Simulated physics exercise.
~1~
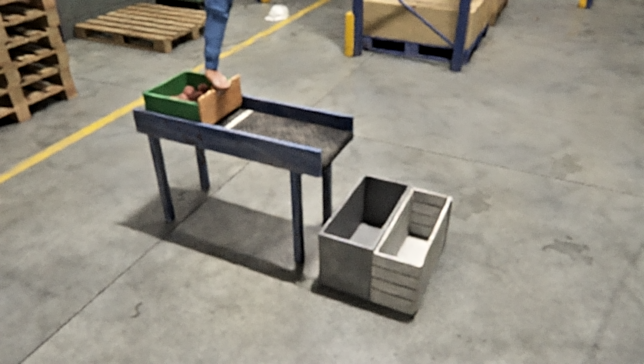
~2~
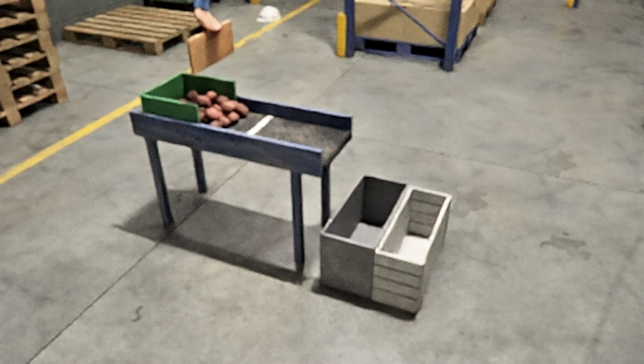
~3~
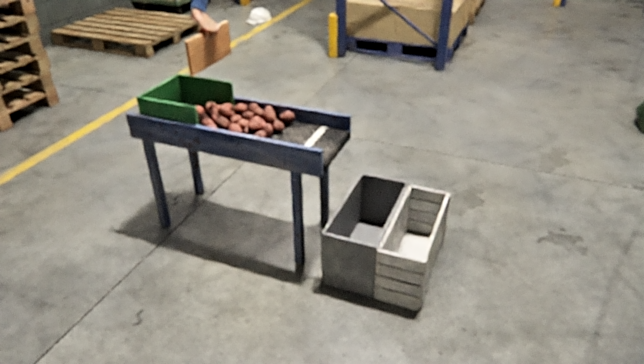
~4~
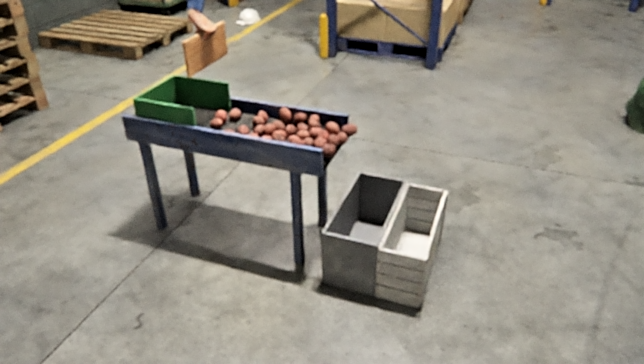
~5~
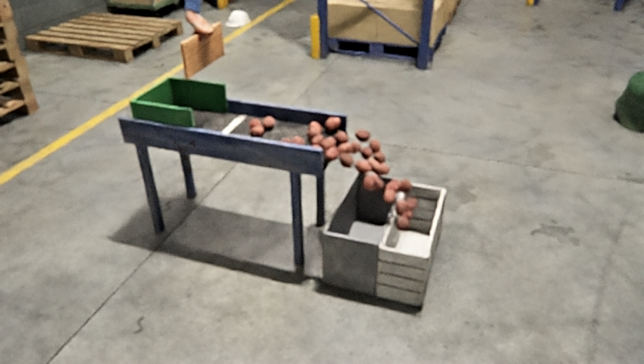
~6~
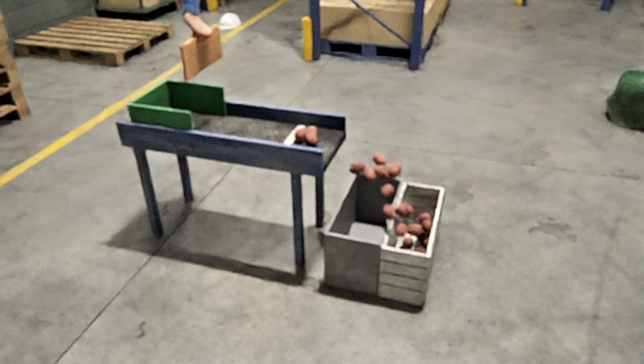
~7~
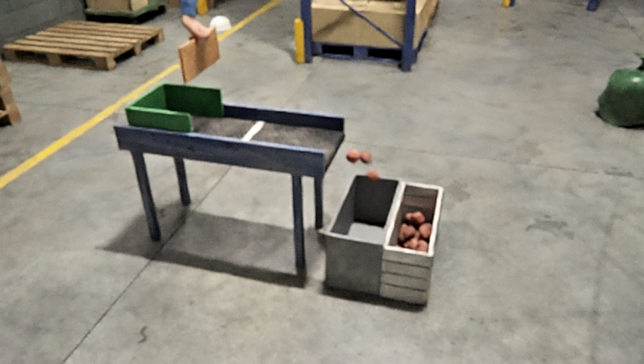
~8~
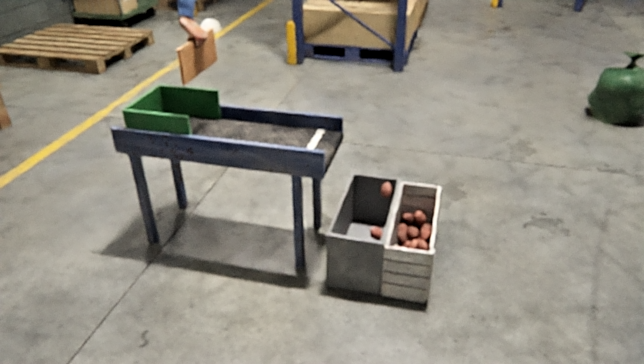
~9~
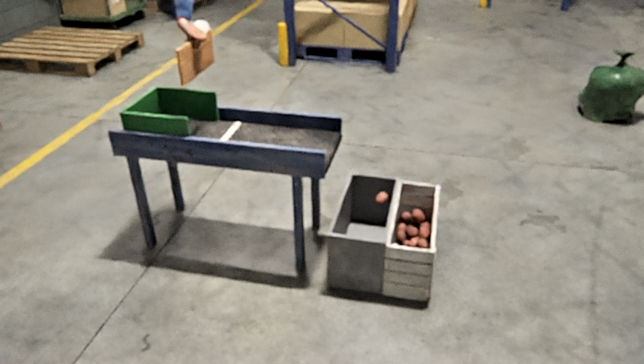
On a warehouse floor, a hand lifted a wooden gate from a green pen, and a belt carried red potatoes to the right and off its end, most dropping into the white box beyond while the last few fell into the grey one.
